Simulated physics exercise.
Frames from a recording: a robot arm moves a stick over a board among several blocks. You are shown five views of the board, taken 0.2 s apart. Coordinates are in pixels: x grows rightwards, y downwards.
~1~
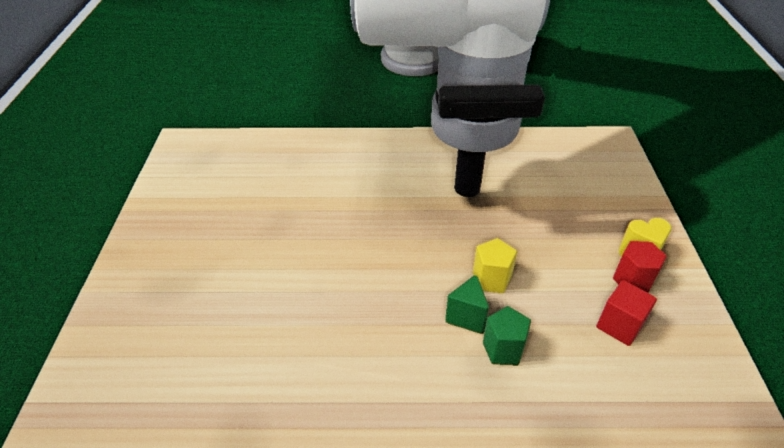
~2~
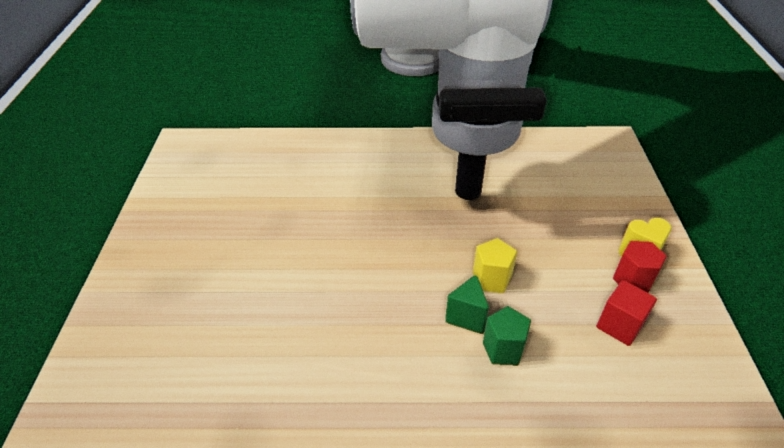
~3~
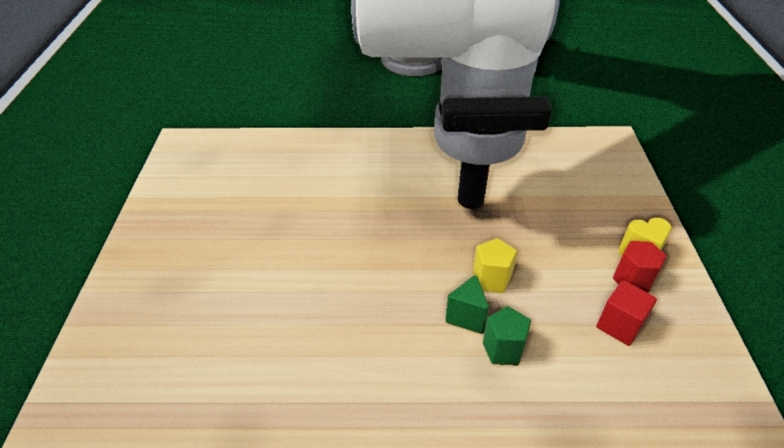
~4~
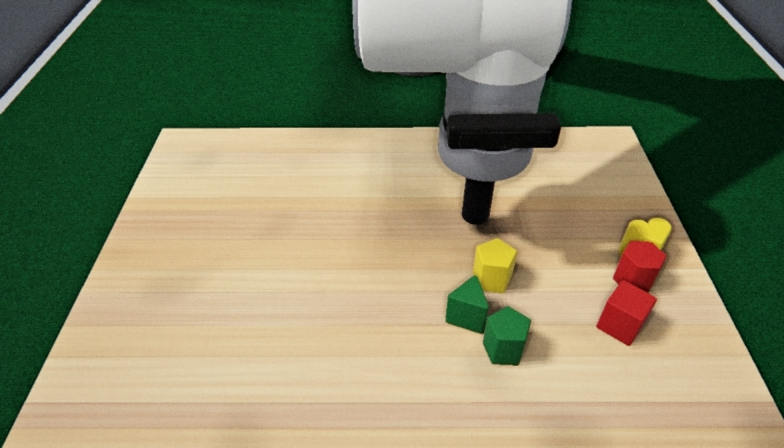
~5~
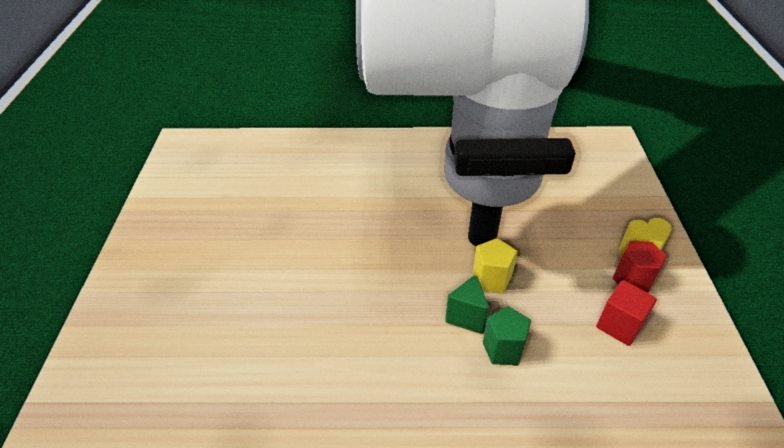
A robot arm holding a short black stick reaches over a pale wooden board on a green surface, seen from a fixed, raised view facing the arm. A yellow pentagonal block sits right of centre above two green blocks, one triangular and one pentagonal, with a yellow block and two red ones farther right. Barely moving at first, the arm brings the stick toward the viewer and slightly right, close behind the yellow pentagon, while every block stays still.
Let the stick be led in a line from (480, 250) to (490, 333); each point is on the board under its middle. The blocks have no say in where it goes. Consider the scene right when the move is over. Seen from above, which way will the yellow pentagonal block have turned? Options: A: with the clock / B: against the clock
I'll go with B - against the clock.
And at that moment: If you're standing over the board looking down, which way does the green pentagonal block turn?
With the clock.
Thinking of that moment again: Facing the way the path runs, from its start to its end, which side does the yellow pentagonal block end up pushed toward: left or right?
Towards the left-hand side.
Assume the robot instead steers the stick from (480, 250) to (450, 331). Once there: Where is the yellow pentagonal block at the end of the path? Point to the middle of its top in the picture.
Near (503, 273).
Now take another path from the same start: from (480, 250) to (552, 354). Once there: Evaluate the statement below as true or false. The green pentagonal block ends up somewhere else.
It is true.
The first path, step by step. One third of the way, stick (484, 264); yellow pentagonal block (504, 273).
Two thirds of the way, stick (488, 292); green triangular block (469, 295); yellow pentagonal block (519, 298), turned 20° anticlockwise; green pentagonal block (515, 332), turned 15° clockwise.
At the end, stick (492, 321); green triangular block (464, 303), turned 15° clockwise; yellow pentagonal block (533, 312), turned 60° anticlockwise; green pentagonal block (524, 343), turned 55° clockwise.
